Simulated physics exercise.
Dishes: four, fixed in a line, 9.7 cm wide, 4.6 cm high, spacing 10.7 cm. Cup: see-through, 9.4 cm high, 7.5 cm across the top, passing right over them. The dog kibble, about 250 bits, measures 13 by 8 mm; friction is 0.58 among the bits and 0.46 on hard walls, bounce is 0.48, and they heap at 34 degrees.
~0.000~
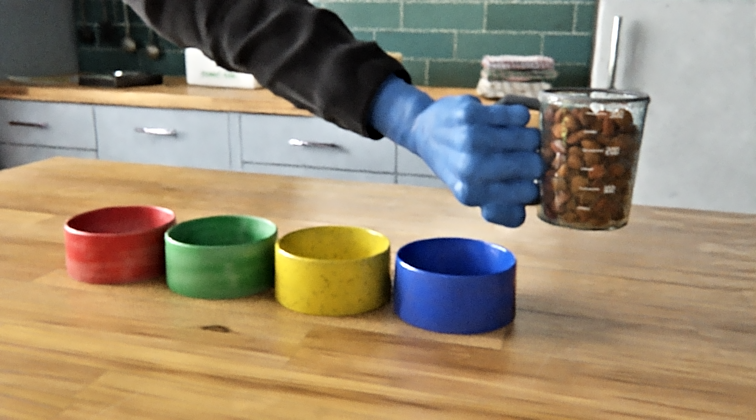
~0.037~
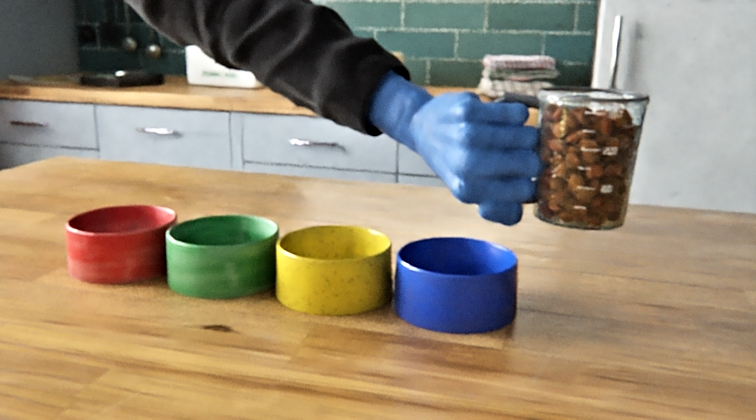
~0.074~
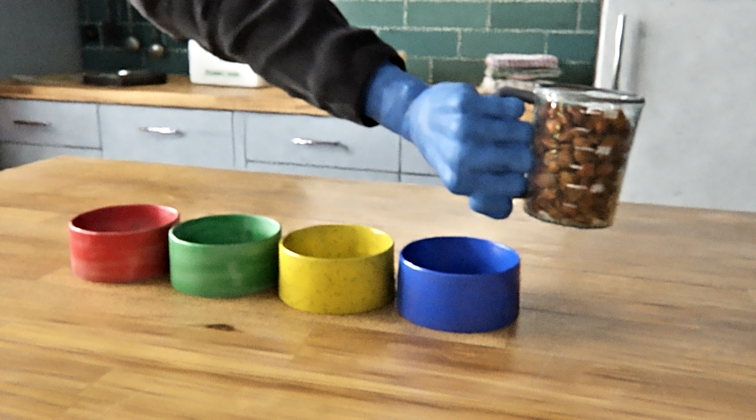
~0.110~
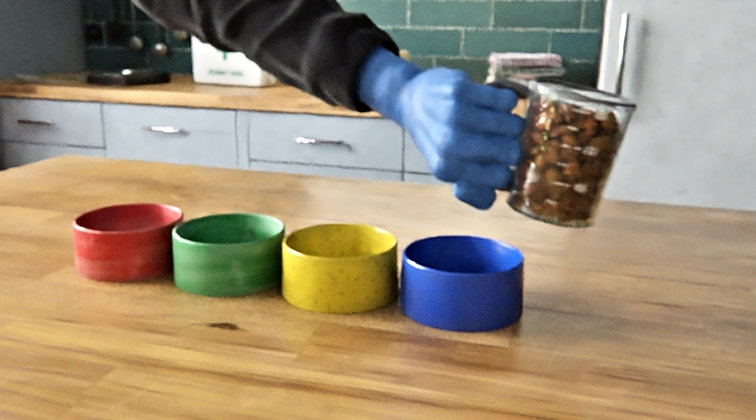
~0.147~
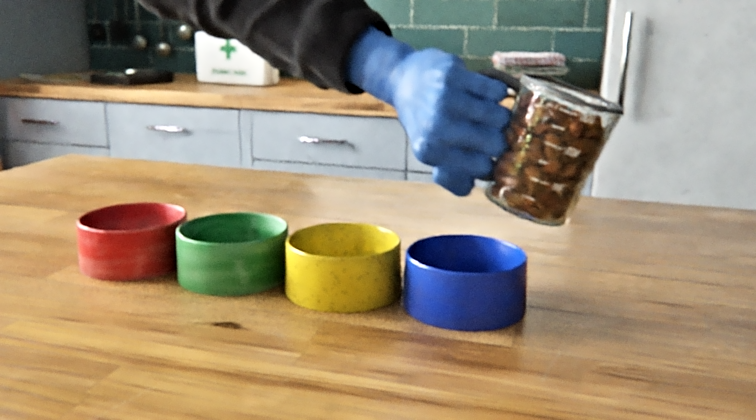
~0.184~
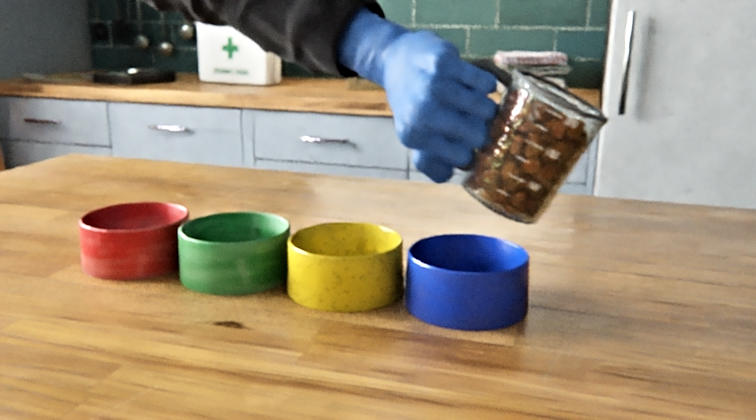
A blue-gloved hand held a clear measuring cup of brown kibble above a wooden counter, then drew it a little left while tilting it rightward, near a row of red, green, yellow and blue bowls.
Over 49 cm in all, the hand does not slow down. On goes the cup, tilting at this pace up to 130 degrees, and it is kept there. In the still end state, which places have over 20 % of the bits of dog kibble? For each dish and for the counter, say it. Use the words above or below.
Red - below; blue - below; green - above; yellow - above; counter - below.
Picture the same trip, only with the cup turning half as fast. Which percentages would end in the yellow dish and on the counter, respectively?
In that case the yellow dish gets 0 while the counter gets 0.
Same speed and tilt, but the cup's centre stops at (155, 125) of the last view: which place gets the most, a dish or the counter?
Most of it ends up at green.
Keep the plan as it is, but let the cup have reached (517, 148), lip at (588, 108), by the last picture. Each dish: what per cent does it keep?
Kept per dish: Red = 80, blue = 0, green = 10, yellow = 0.
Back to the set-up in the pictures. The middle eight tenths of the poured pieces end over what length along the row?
I'd estimate close to 15 cm.
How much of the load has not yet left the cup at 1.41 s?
Roughly 0 %.
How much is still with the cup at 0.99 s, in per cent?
Some 0 per cent.
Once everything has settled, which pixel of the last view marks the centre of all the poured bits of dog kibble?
Near (262, 262).
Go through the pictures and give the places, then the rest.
The first frame shows cup at (587, 158), tilt 0 degrees, lip at (648, 97), moved 0.0 cm; middle of the pieces at (581, 164); blue dish at (456, 256); yellow dish at (333, 243); green dish at (223, 231); red dish at (121, 220).
The second frame shows cup at (585, 157), tilt 1 degrees, lip at (647, 97), moved 0.2 cm; middle of the pieces at (578, 164).
The third frame shows cup at (578, 155), tilt 5 degrees, lip at (643, 100), moved 1.0 cm; middle of the pieces at (571, 162).
The fourth frame shows cup at (565, 153), tilt 10 degrees, lip at (635, 104), moved 2.1 cm; middle of the pieces at (558, 159).
The fifth frame shows cup at (548, 151), tilt 18 degrees, lip at (622, 111), moved 3.7 cm; middle of the pieces at (540, 155).
The sixth frame shows cup at (529, 149), tilt 26 degrees, lip at (606, 119), moved 5.3 cm; middle of the pieces at (520, 152); blue dish at (468, 253); yellow dish at (346, 239); green dish at (235, 227); red dish at (135, 216). Its pace works out near 205 degrees a second; the hand travels 43 cm a second.
After 0.67 s, tilt 125 degrees; cup holds 75 %, blue 5 %, yellow 20 %.
Then, at 0.99 s, tilt 130 degrees; cup holds 0 %, blue 5 %, green 50 %, yellow 30 %.
After 1.41 s, tilt 130 degrees; cup holds 0 %, blue 5 %, green 50 %, yellow 30 %.
At rest (1.7 s), red 0 %, blue 5 %, green 50 %, yellow 30 %, counter 10 %.
